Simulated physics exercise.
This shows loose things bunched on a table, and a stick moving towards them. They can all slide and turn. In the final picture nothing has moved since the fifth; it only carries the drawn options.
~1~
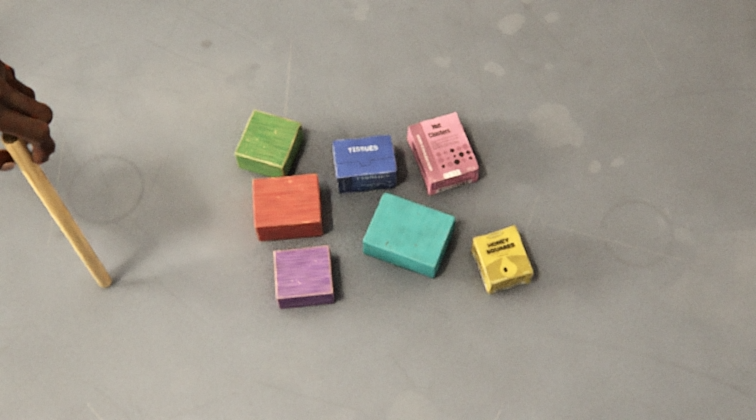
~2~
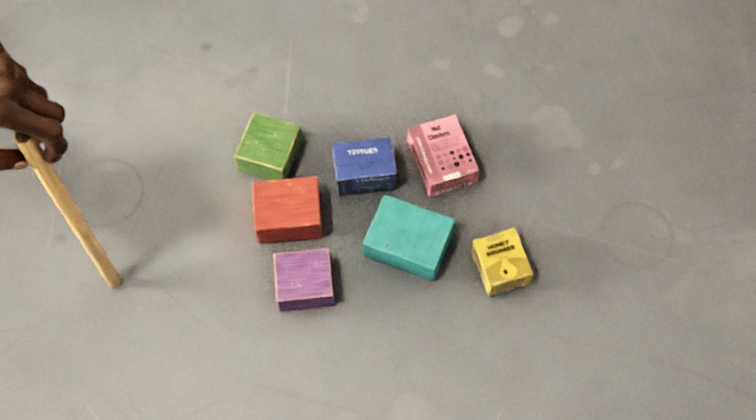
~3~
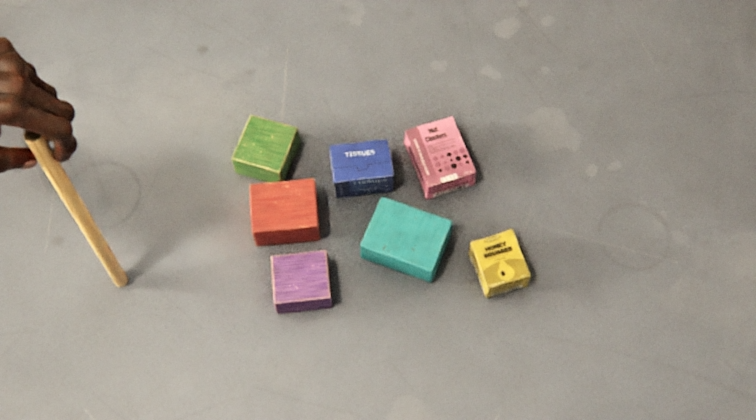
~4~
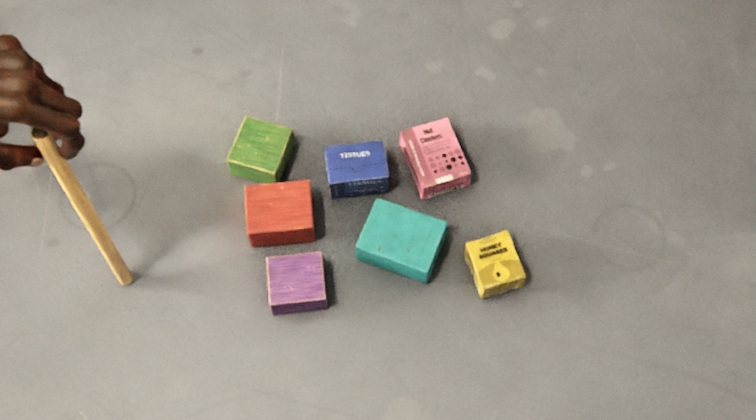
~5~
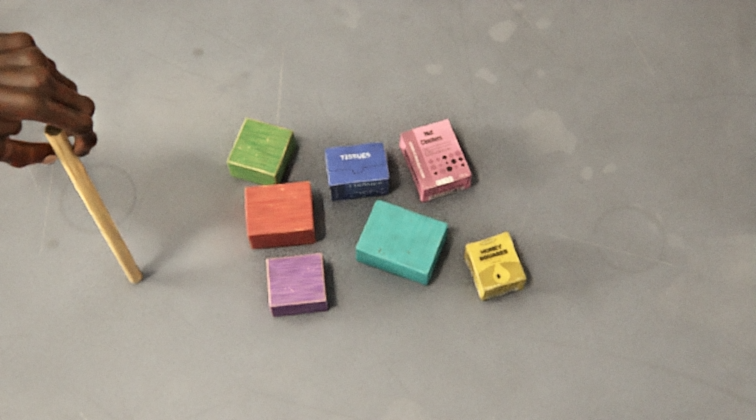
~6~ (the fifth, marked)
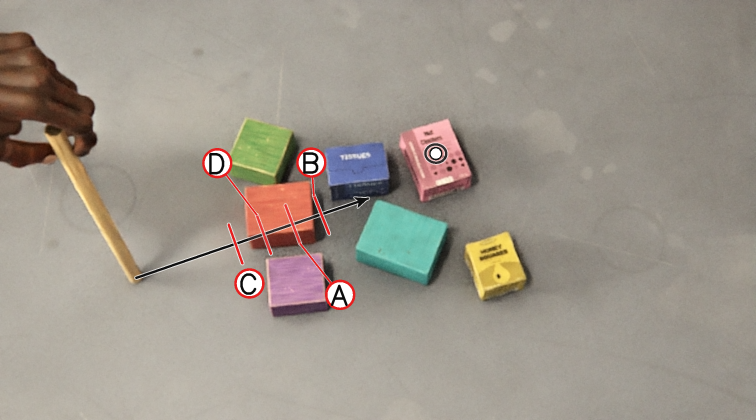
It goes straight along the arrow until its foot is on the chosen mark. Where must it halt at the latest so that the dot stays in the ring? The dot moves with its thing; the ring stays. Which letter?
The farthest safe stop is A.
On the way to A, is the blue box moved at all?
Yes.
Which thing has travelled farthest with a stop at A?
The red block has gone farthest.
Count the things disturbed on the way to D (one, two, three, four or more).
One.
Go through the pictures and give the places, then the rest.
In the first picture, blue box (365, 164); pink packet (443, 154); purple block (304, 277).
In the second picture, purple block (304, 280); yellow packet (501, 263).
In the third picture, green block (267, 150); turquoise block (406, 240).
In the fourth picture, red block (280, 213); blue box (357, 169).
In the fifth picture, pink packet (435, 161); purple block (297, 285); yellow packet (494, 267).
On the marked copy, A at (293, 224); B at (321, 214); C at (236, 244); D at (264, 234); the arrow from (136, 278) to (368, 198); the white dot at (436, 154).
With A. Early on, foot of the stick (194, 259).
Further on, foot of the stick (251, 239); red block (286, 213).
At the end, foot of the stick (293, 225); red block (326, 197); blue box (378, 158); the dot is still in its ring.
As for the rest, B shifts the dotted thing to (446, 155); C keeps the dot in but is short; D keeps the dot in but is short.
